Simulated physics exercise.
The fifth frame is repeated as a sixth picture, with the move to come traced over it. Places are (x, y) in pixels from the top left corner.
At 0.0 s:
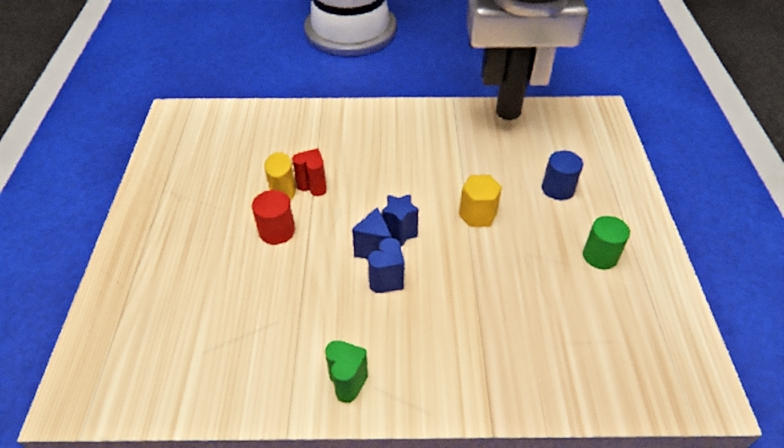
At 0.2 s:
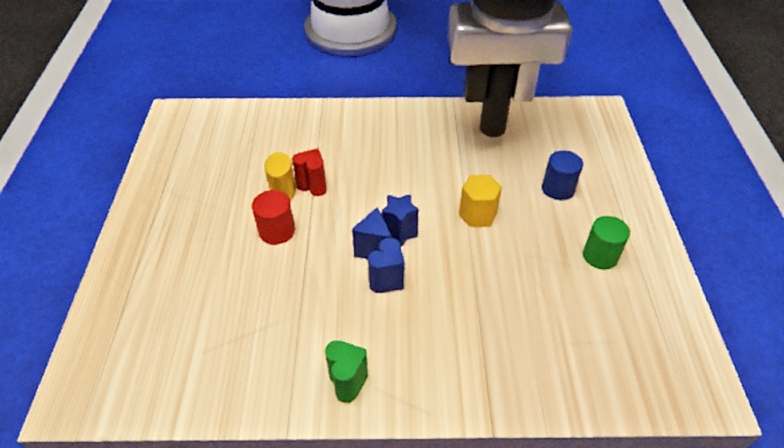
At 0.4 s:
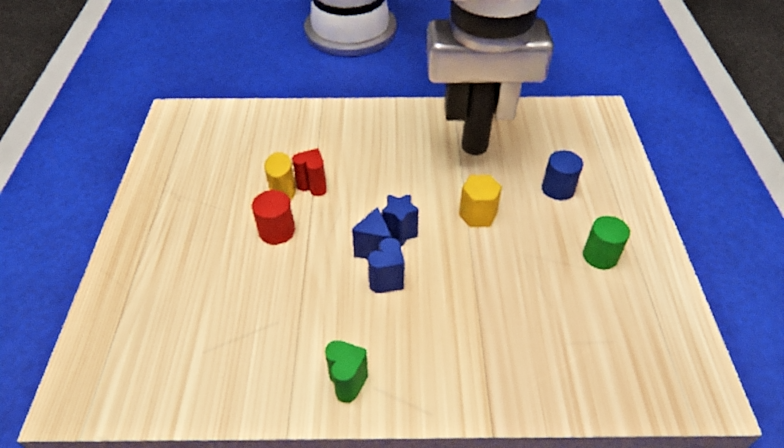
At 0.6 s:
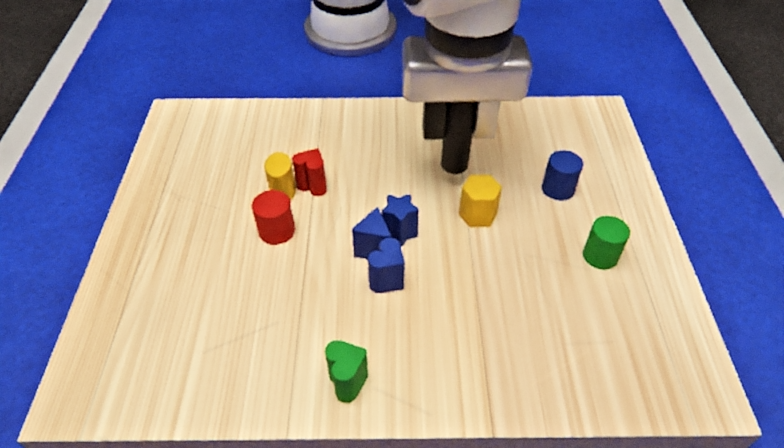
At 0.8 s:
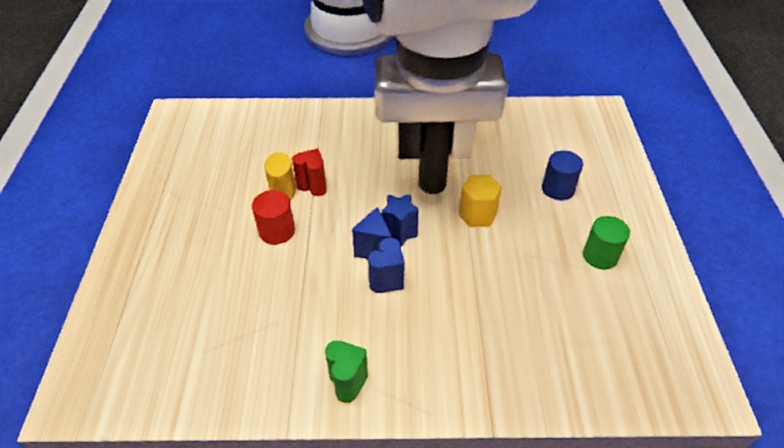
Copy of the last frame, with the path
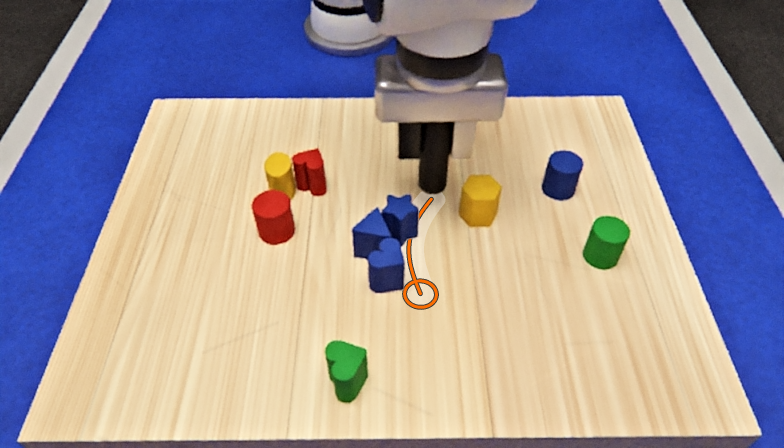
A robot arm lowering its black bar steadily toward the left across a wooden board, between a yellow block and clustered blue blocks.
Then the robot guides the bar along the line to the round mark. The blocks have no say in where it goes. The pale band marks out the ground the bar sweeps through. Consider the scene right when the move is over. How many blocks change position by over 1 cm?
Most likely three or more.
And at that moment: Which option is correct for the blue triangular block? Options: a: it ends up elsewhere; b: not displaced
The correct letter is a.
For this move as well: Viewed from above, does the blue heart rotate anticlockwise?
Yes, that is what happens.
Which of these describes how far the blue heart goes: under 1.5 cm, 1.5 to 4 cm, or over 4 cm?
Verdict: From 1.5 to 4 cm.
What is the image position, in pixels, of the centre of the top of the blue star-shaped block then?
The centre of its top face lies at (379, 241).
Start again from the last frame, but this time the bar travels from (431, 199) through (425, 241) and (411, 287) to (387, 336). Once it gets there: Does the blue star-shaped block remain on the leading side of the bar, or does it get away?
Slid off.
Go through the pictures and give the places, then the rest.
In the first picture, bar tip at (508, 114); block tops, blue triangular block at (373, 224); blue heart at (387, 253); blue star-shaped block at (400, 205); yellow six-sided block at (482, 187).
In the second picture, bar at (492, 130); blocks unchanged.
In the third picture, bar at (475, 148); blocks unchanged.
In the fourth picture, bar at (455, 166); blocks unchanged.
In the fifth picture, bar at (432, 186); blue triangular block at (373, 224); blue heart at (387, 253); blue star-shaped block at (400, 205); yellow six-sided block at (482, 187).
Path on the board, from (431, 199) over (414, 226) and (409, 259) to (420, 294).
The first path, step by step. One third of the way, bar at (414, 213); blue triangular block at (364, 228), turned 25° anticlockwise; blue star-shaped block at (389, 216), turned 15° clockwise.
Two thirds of the way, bar at (410, 246); blue triangular block at (345, 237), turned 15° clockwise; blue heart at (379, 271), turned 15° anticlockwise; blue star-shaped block at (377, 238), turned 60° clockwise.
At the end, bar at (421, 281); blue triangular block at (345, 237), turned 15° clockwise; blue heart at (377, 274), turned 25° anticlockwise; blue star-shaped block at (379, 241), turned 85° clockwise; yellow six-sided block in place.
